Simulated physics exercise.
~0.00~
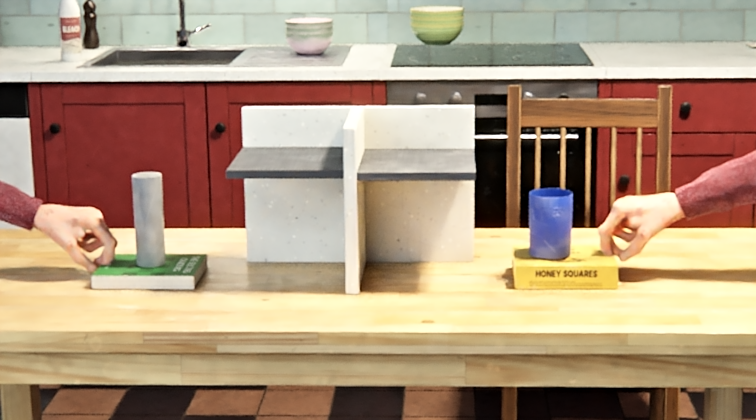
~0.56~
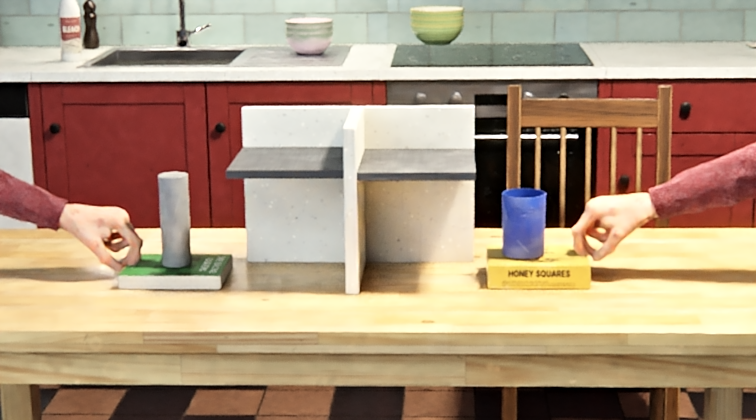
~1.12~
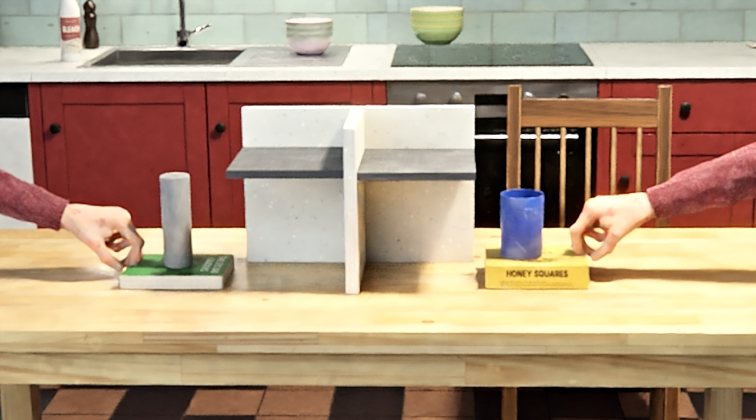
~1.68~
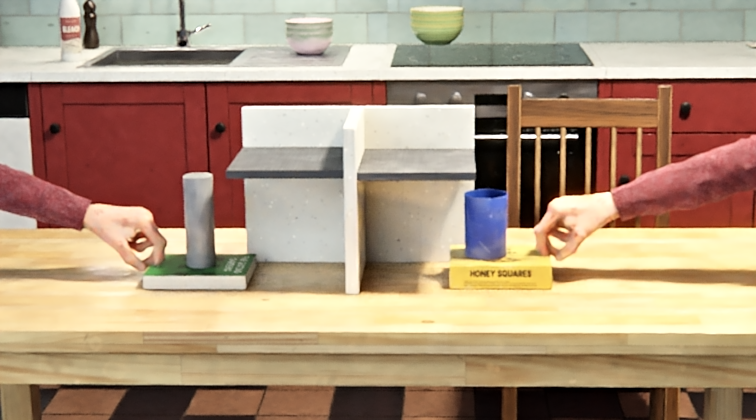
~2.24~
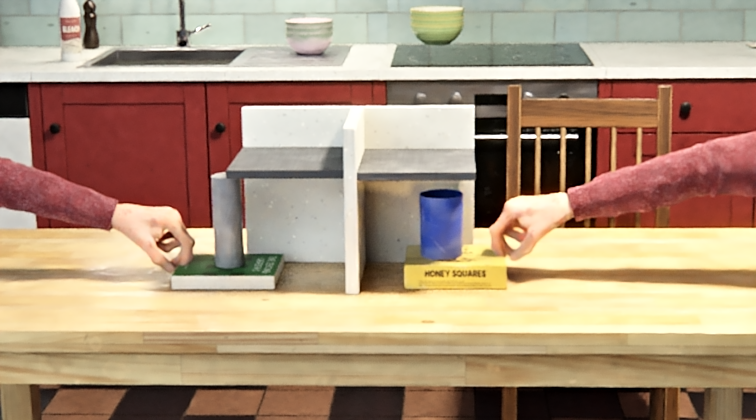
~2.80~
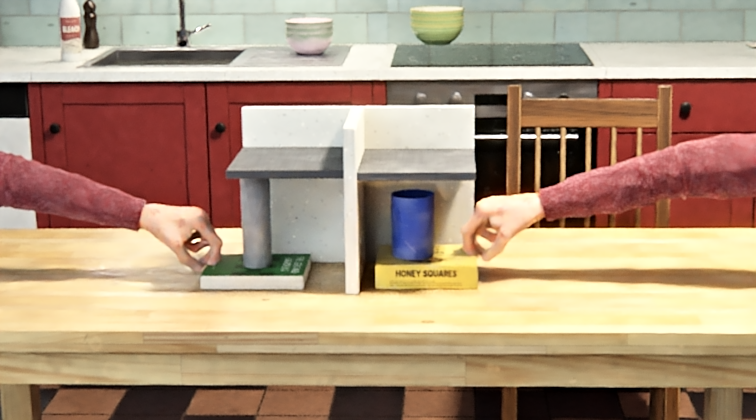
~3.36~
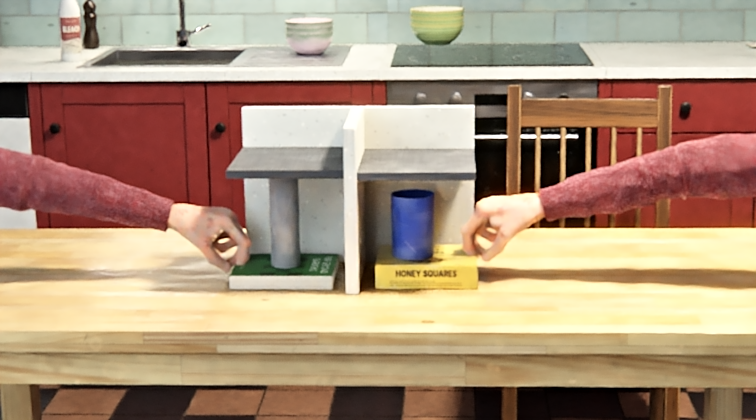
A white rack with a grey shelf on each side of its central divider stands on a pale wooden table, seen from the front by a still camera, with red kitchen cupboards behind. At left, a hand holds a green book carrying an upright grey candle; at right, another holds a yellow packet carrying a blue beaker. Both hands push their loads inward, pausing briefly before continuing. The beaker passes under the right shelf and stops, while the candle slides beneath the left one and continues closer to the divider. Both end upright below the shelves.
